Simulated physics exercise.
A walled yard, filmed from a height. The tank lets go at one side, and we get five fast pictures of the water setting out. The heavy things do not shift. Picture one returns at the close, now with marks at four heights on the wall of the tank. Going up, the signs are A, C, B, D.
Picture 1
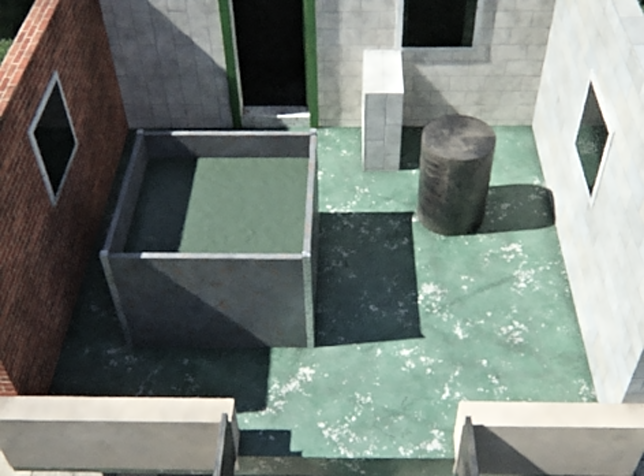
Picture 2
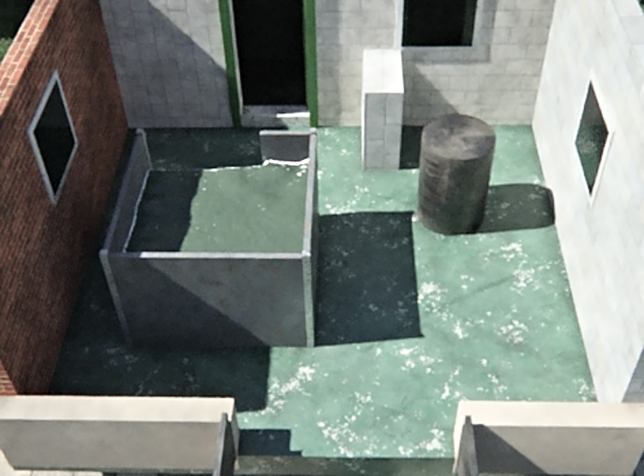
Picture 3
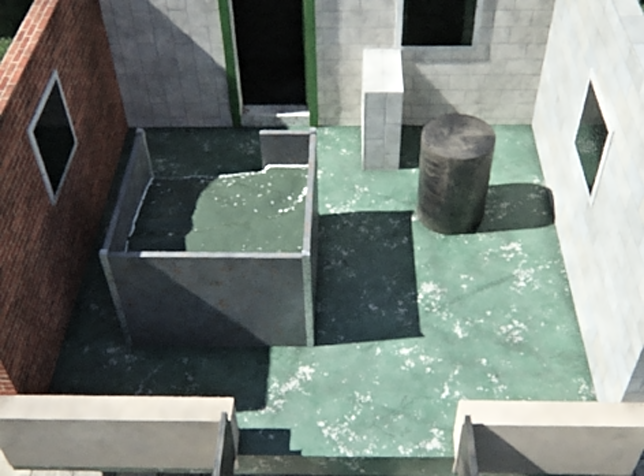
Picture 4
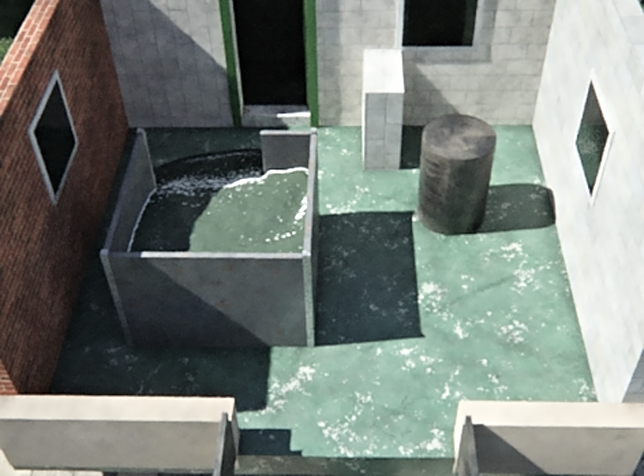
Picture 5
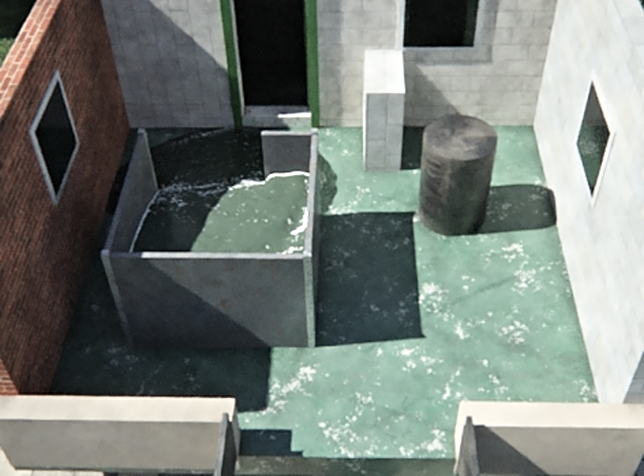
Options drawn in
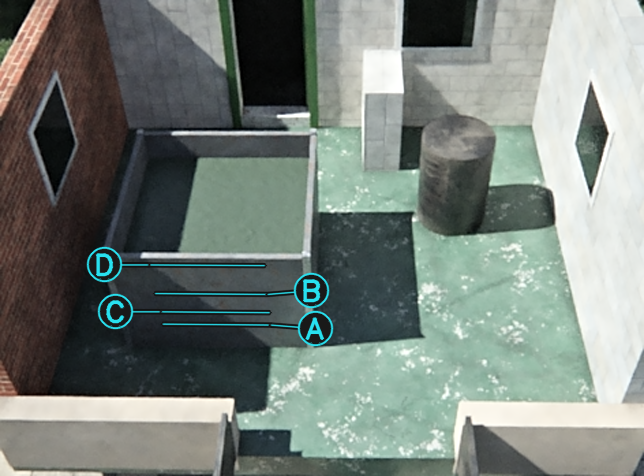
At the start, greenish water lies still in a grey, open-topped tank beside a brick wall in a sunlit yard. Most of the tank's far side disappears, leaving a gap, and the water inside drops unevenly with white, frothy edges. Dark ripples spread behind it, and water edges out past the tank's far right corner.
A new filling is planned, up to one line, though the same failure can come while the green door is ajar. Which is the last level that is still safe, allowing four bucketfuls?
Use mark A.
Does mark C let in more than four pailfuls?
Yes, that goes wrong.
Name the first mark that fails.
That would be C.
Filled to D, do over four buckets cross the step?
Yes, it does.
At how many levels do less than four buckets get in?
One of the four.
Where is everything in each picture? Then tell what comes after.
Water in the tank at rest, its middle at (220, 212); foot of the green doorway at (276, 127); open gate at (346, 397).
Water covers 2 % of the ground, its front hidden from here.
Water covers 5 % of the ground, its front hidden from here.
Water covers 11 % of the ground, its front hidden from here.
Water covers 19 % of the ground, its front hidden from here.
On the marked copy, A at (216, 324); B at (211, 293); C at (214, 312); D at (206, 265); from the bottom up A, C, B, D.
With A, a splash gets over, under a bucket.
With B, dozens of bucketfuls pour in.
With C, about 9 bucketfuls get in.
With D, dozens of bucketfuls pour in.
